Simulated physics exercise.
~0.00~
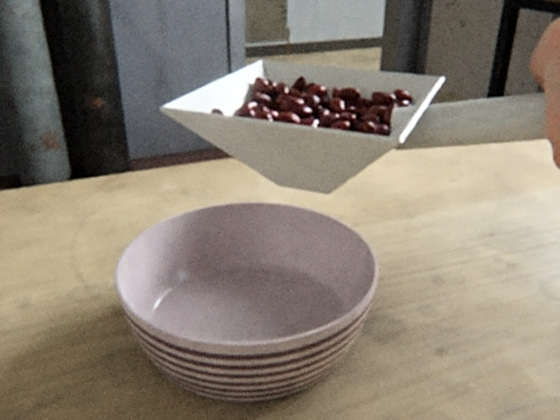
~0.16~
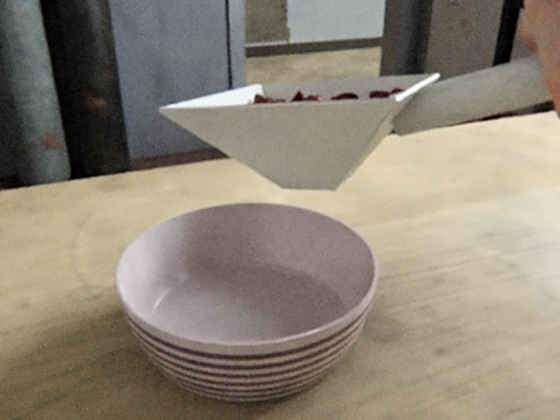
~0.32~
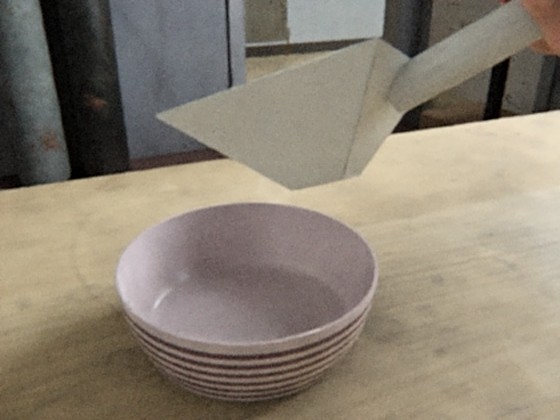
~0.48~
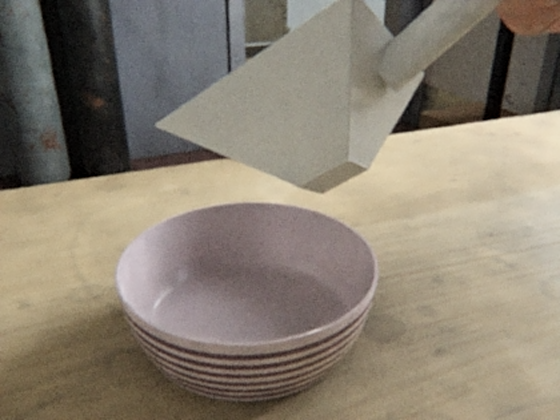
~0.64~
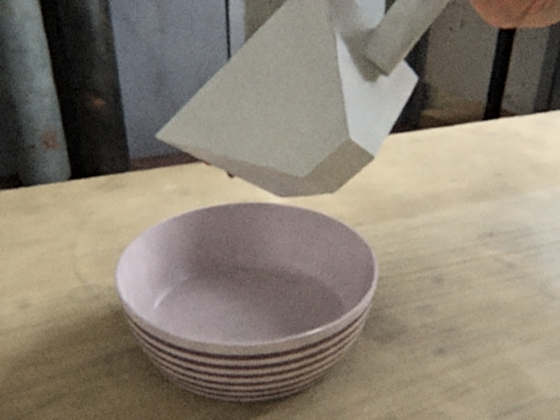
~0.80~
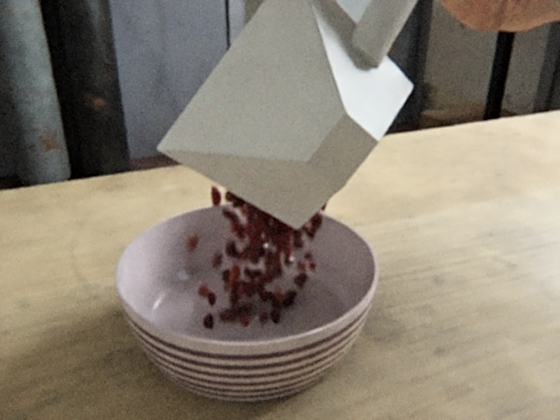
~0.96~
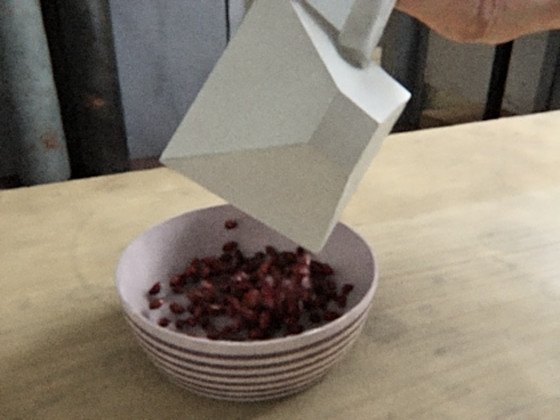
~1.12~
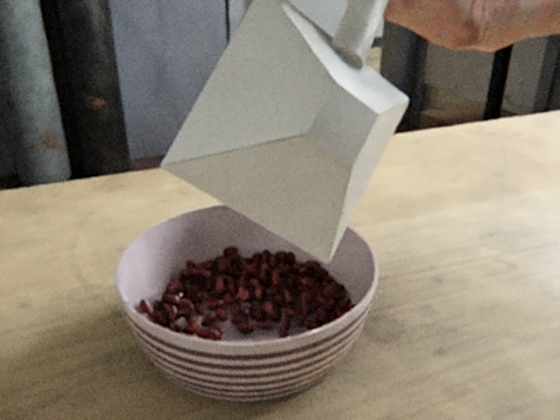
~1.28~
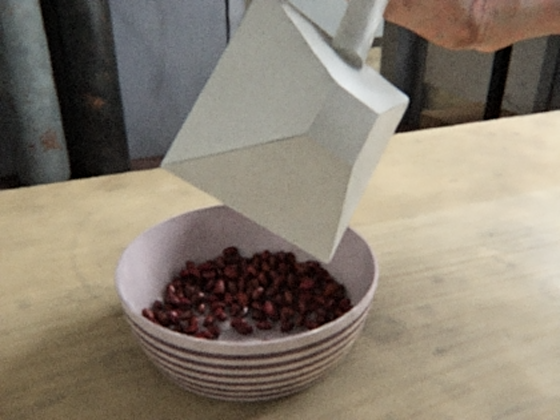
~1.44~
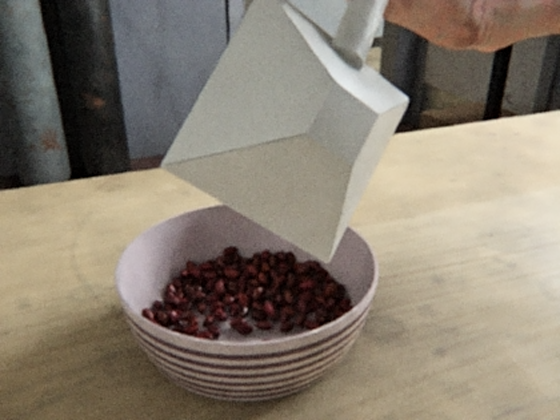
A pale scoop of dark red beans, held by a hand above a pinkish striped bowl, tipped steadily until the beans tumbled out in a rush, then stopped, tilted and empty, with the beans lying still in the bowl.
